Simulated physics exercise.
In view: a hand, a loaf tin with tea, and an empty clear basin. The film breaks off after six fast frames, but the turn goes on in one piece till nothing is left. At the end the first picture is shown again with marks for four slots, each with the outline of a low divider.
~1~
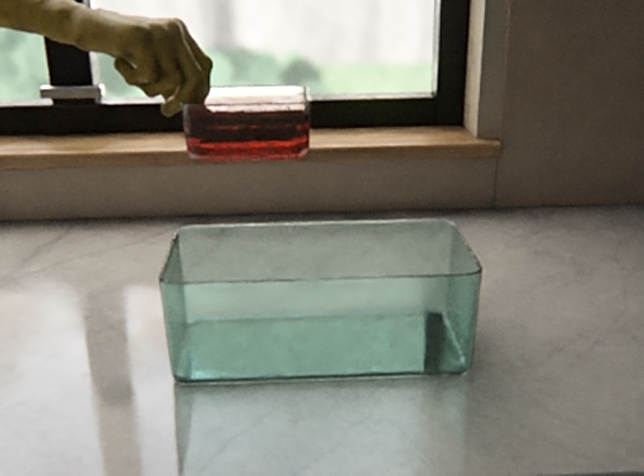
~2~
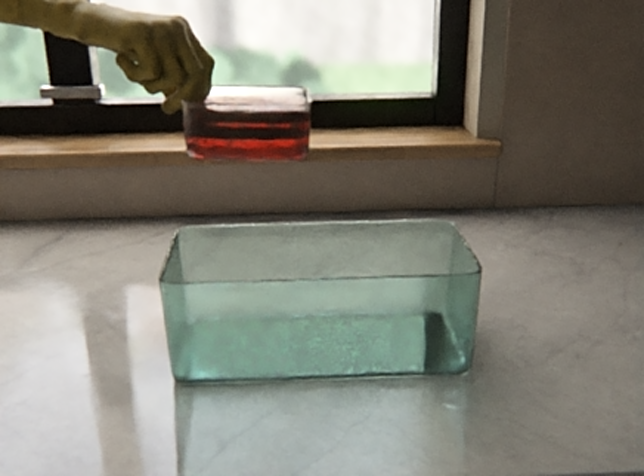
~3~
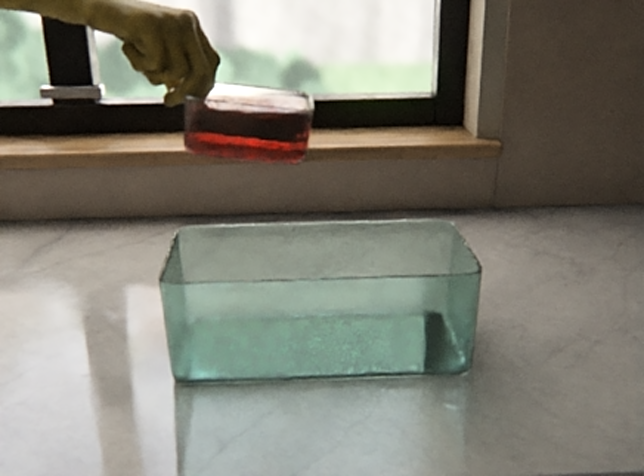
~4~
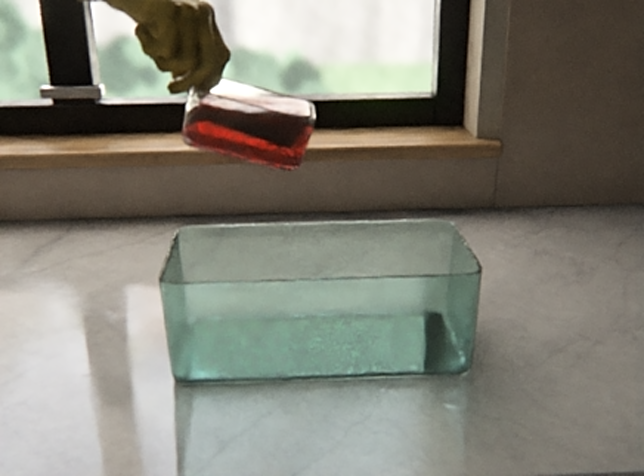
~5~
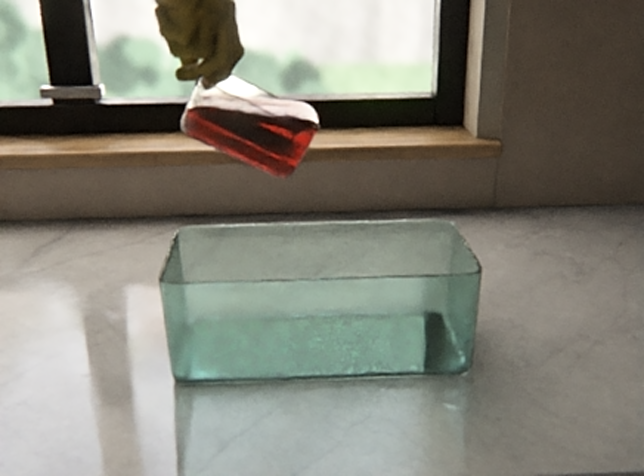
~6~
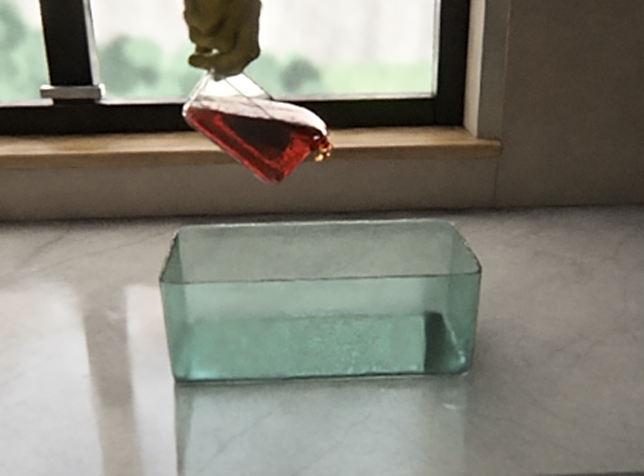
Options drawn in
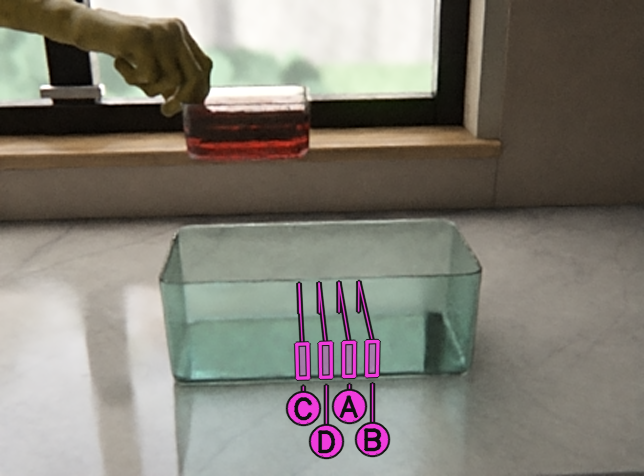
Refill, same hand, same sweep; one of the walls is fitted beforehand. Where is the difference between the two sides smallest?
B works best here.
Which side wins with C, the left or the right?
More ends on the right.
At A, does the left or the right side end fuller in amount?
More ends on the right.
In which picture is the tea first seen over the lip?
Picture 5.
On the marked copy, A at (349, 384); B at (372, 383); C at (303, 386); D at (326, 385).
Choosing A, about 28 % ends left of the wall and 71 % right of it.
Choosing B, about 51 % ends left of the wall and 48 % right of it.
Choosing C, about 9 % ends left of the wall and 89 % right of it.
Choosing D, about 17 % ends left of the wall and 81 % right of it.
